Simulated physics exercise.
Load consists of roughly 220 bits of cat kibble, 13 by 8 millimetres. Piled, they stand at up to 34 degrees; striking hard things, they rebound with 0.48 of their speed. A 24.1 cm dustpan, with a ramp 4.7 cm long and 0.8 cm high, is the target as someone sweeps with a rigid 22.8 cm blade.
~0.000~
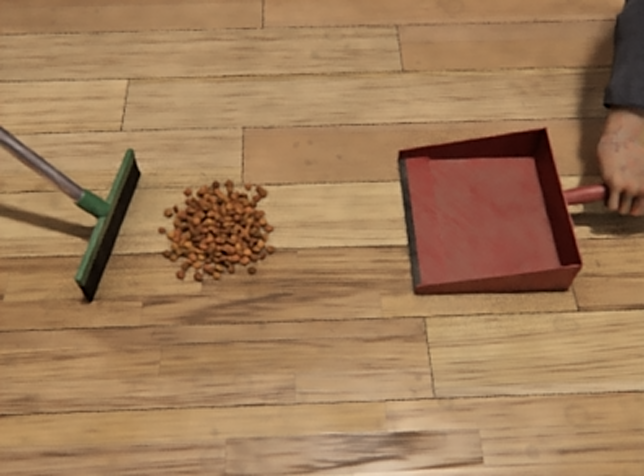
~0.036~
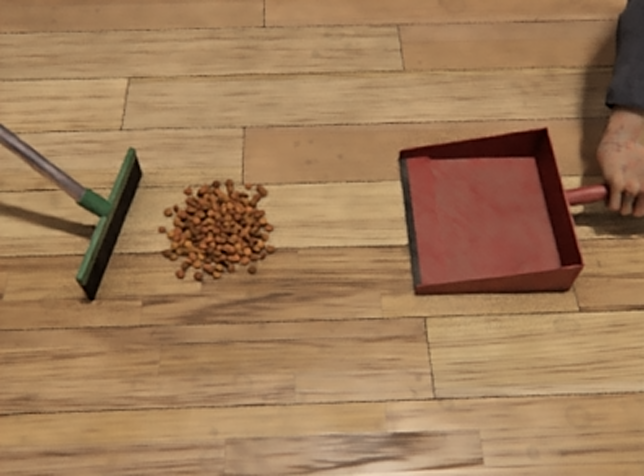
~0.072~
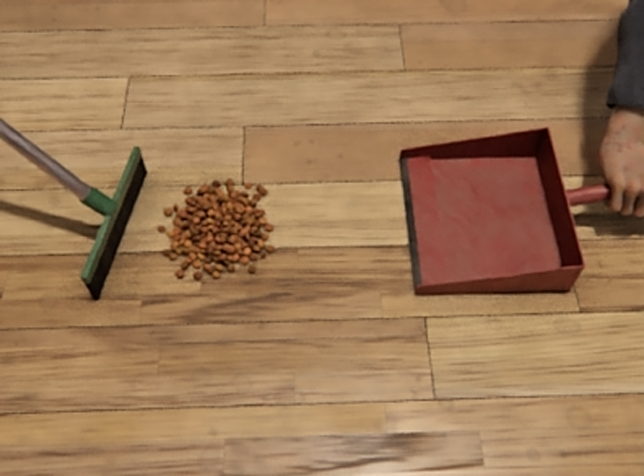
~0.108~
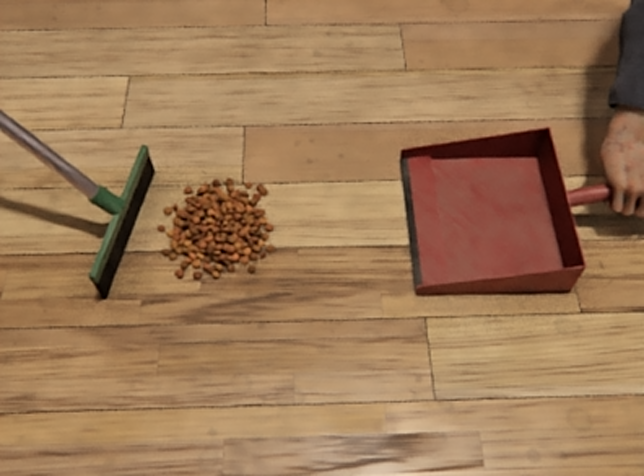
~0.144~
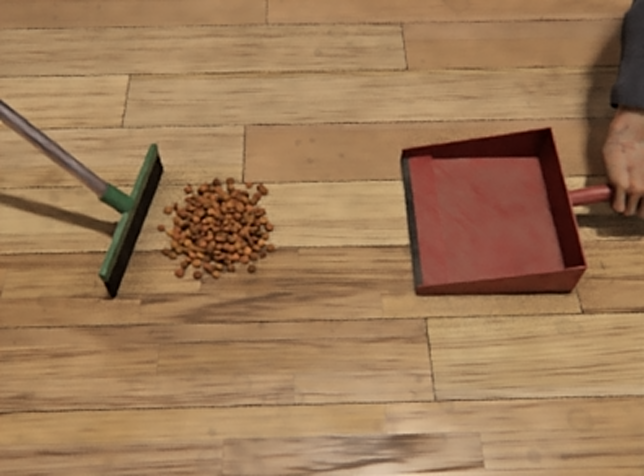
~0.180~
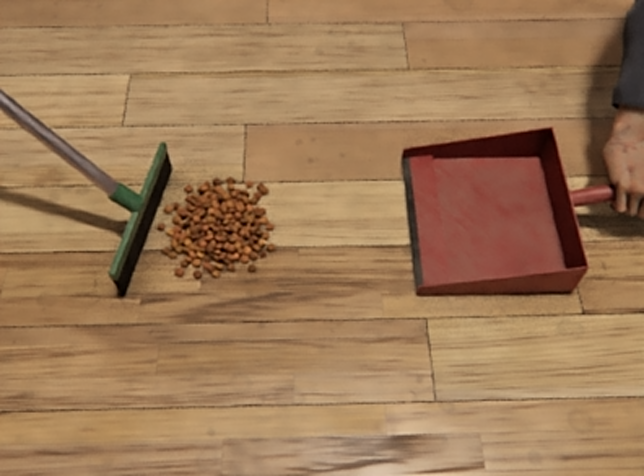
A green squeegee-like blade on a grey handle slides slowly a short way rightward across a plank wood floor, seen from above by a camera that stays practically still. Its edge draws close to a loose heap of small orange-brown kibble, left of centre, which stays undisturbed. At right, a hand in a dark sleeve grips a red dustpan, its open side facing the heap, nearly motionless.
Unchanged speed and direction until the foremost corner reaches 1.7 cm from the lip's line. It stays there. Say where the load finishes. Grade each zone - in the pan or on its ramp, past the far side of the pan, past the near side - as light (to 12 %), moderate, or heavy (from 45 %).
In the pan or on its ramp - moderate, past the pan's far side - light, past the pan's near side - light.
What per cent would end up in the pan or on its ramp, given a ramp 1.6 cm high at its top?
I'd put it near 20 per cent, ramp counted.
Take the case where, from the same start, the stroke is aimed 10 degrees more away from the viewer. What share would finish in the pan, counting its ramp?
That gives near 10 in a hundred.
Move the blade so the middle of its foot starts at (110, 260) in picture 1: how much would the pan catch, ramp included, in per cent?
About 25 per cent.
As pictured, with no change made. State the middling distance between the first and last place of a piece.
28 cm or so.
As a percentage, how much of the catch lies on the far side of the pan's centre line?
Roughly 70 percent.
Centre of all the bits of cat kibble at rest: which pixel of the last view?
Close to pixel (401, 226).
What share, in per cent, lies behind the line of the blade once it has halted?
I'd say close to 10 per cent.
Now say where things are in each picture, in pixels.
In the first picture, blade from (80, 282) to (131, 155), moved 0.0 cm, 0 of the pieces shifted so far; middle of the pieces at (218, 232); pan at (491, 221).
In the second picture, blade from (82, 281) to (133, 154), moved 0.2 cm, 0 of the pieces shifted so far; middle of the pieces at (218, 231).
In the third picture, blade from (86, 280) to (138, 153), moved 1.0 cm, 0 of the pieces shifted so far; middle of the pieces at (218, 231).
In the fourth picture, blade from (95, 278) to (145, 152), moved 2.1 cm, 0 of the pieces shifted so far; middle of the pieces at (218, 230).
In the fifth picture, blade from (104, 277) to (155, 150), moved 3.5 cm, 0 of the pieces shifted so far; middle of the pieces at (218, 230).
In the sixth picture, blade from (114, 276) to (164, 149), moved 4.8 cm, 0 of the pieces shifted so far; middle of the pieces at (218, 229); pan at (495, 221). The blade's pace is about 0.37 m/s, heading 3 degrees away from the viewer's side.
After 0.62 s, middle of the blade 22 cm from the lip; 0 % over the lip, far side 0 %, near side 0 %.
After 0.92 s, middle of the blade 11 cm from the lip; 0 % over the lip, far side 0 %, near side 5 %.
Then, at 1.32 s, middle of the blade 4 cm from the lip; 25 % over the lip, far side 0 %, near side 5 %.
In the end, at 1.6 s, pan 25 %, far side 0 %, near side 5 %, in front of the lip or behind the blade 75 %.
